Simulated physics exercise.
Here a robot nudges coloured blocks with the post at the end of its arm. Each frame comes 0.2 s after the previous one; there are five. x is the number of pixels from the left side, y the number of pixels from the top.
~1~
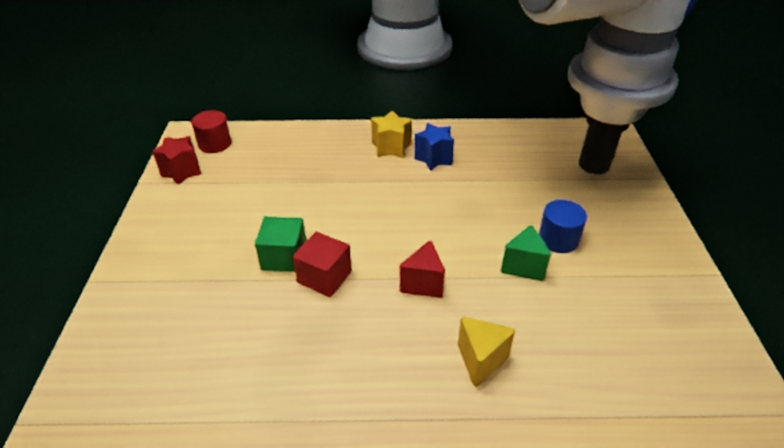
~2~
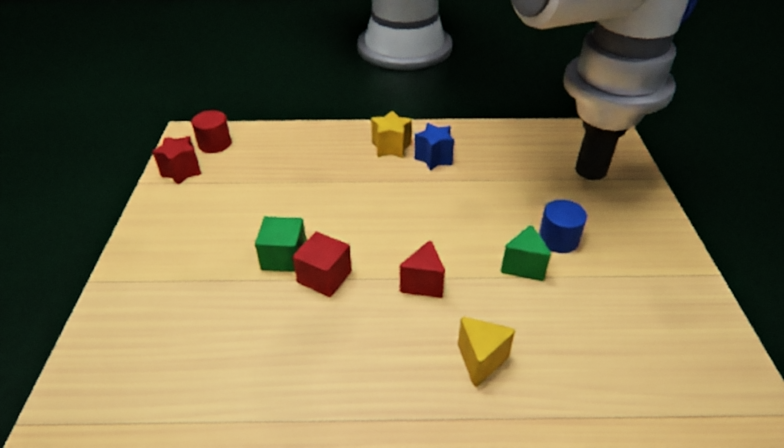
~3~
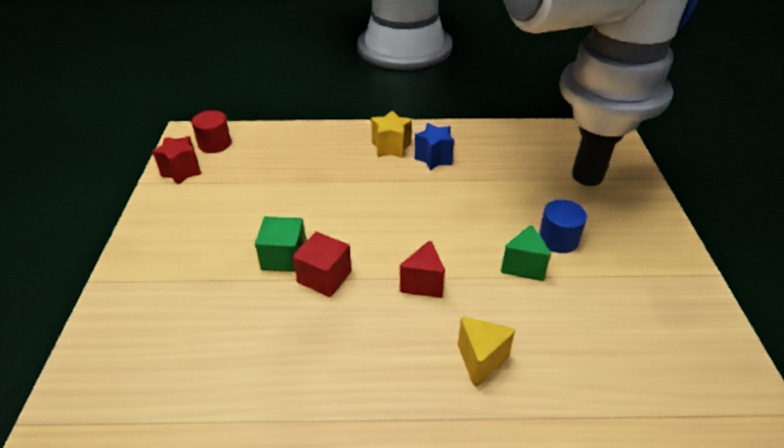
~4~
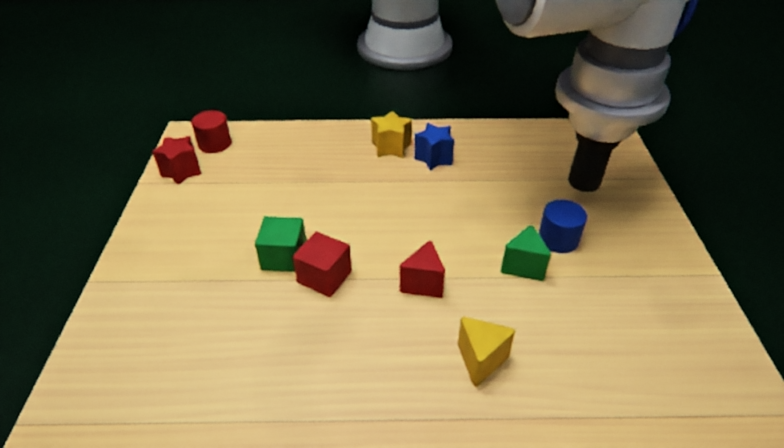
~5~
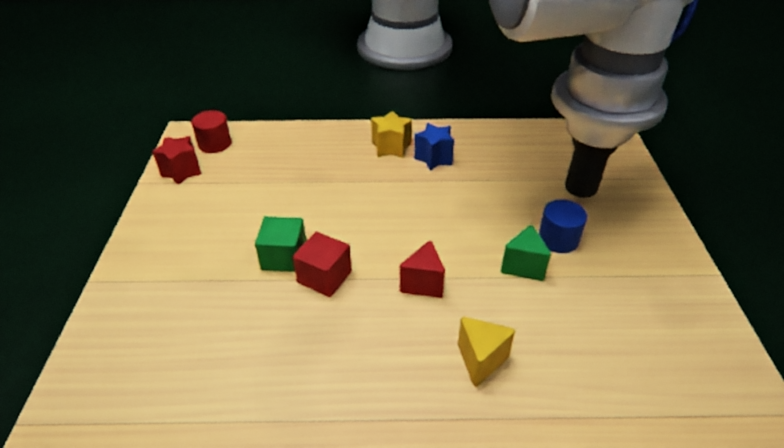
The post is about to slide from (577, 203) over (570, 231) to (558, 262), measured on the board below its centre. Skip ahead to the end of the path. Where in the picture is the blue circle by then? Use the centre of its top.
In the picture, it is at (533, 249).
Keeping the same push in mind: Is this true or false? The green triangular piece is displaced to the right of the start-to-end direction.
Verdict: True.
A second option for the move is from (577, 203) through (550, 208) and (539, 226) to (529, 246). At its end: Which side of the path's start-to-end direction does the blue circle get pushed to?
The left.
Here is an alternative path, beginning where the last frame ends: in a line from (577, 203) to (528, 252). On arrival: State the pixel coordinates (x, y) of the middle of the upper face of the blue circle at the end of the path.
Its top middle: (556, 253).
On the path given first. Halfway along, post (574, 217); blue circle (558, 225).
At the end, post (562, 248); green triangular piece (498, 255); blue circle (533, 249).
